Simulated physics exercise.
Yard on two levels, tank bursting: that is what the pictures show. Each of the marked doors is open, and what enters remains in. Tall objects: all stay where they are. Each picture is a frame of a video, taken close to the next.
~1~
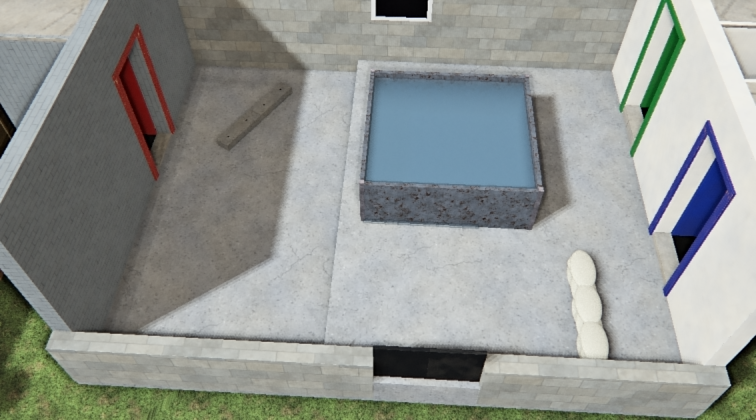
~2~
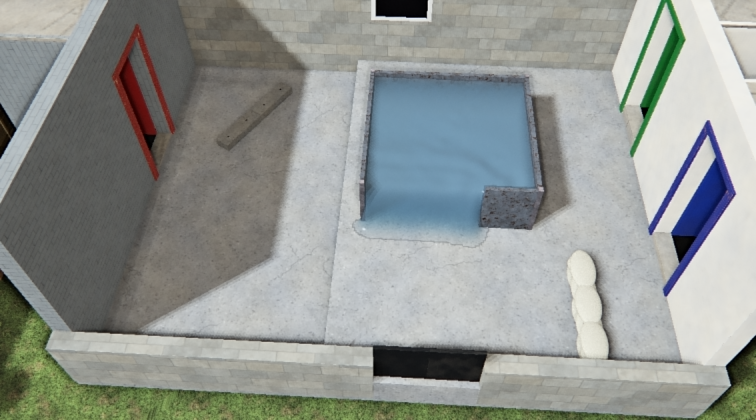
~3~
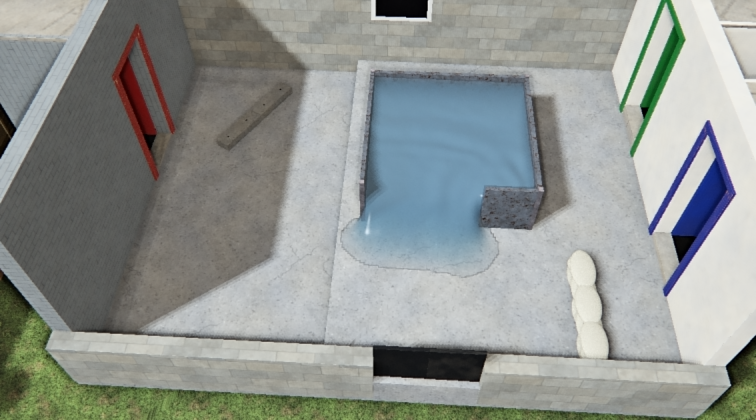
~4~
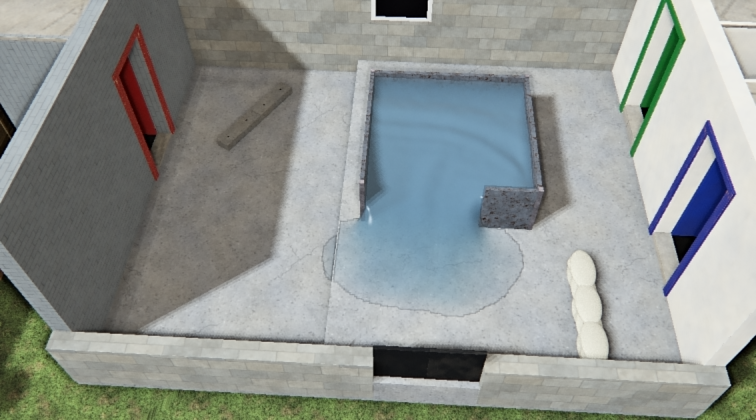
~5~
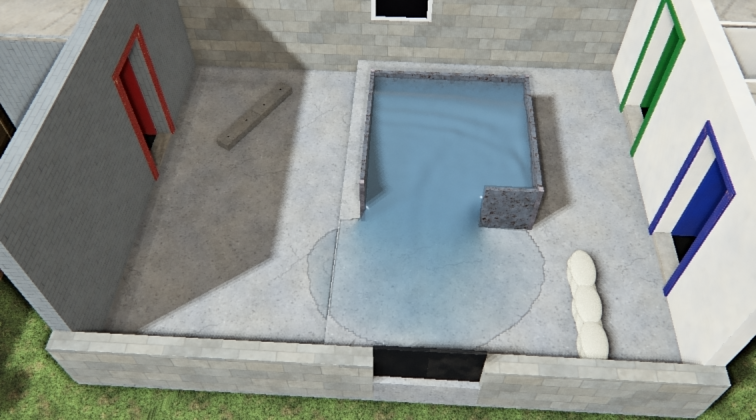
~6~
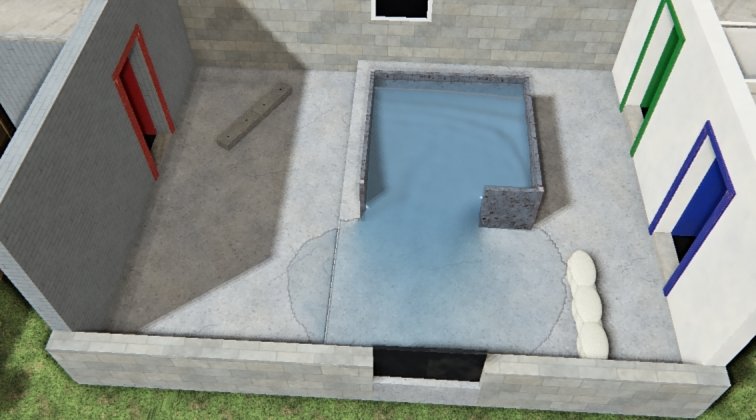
Water pours through a gap in the stone tank's front and spreads across the yard.
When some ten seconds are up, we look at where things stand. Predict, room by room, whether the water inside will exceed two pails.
Result: The green door will not count as flooded; the blue door will not count as flooded; the red door will count as flooded.
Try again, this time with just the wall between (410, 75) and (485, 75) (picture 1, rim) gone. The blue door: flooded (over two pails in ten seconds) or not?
One by one: The blue door takes more.
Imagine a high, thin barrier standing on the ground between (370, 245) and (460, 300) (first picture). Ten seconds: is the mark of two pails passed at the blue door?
As for the blue door, it gives way.
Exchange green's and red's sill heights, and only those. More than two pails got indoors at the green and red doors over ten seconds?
One by one: Green overshoots, red falls short.
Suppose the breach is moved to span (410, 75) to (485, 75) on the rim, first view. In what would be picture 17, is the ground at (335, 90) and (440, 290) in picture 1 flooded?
Respectively: Drenched and parched.
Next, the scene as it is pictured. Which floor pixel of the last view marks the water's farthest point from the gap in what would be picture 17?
My guess would be about (95, 357).
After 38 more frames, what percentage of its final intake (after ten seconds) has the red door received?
Approximately 35 in a hundred, I reckon.
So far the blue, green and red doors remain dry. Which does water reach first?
It's the blue one.
A moment on, water covers 25 % of the floor; the green door not reached, the blue door not reached, the red door not reached.
Next, water covers 35 % of the floor; the green door not reached, the blue door not reached, the red door not reached.
Then, water covers 60 % of the floor; the green door not reached, the blue door wet at the sill, nothing in, the red door wet at the sill, nothing in.
Later, water covers 90 % of the floor; the green door wet at the sill, nothing in, the blue door wet at the sill, nothing in, the red door under two buckets in.
In the end, water covers 95 % of the floor; the green door wet at the sill, nothing in, the blue door wet at the sill, nothing in, the red door over two buckets in.
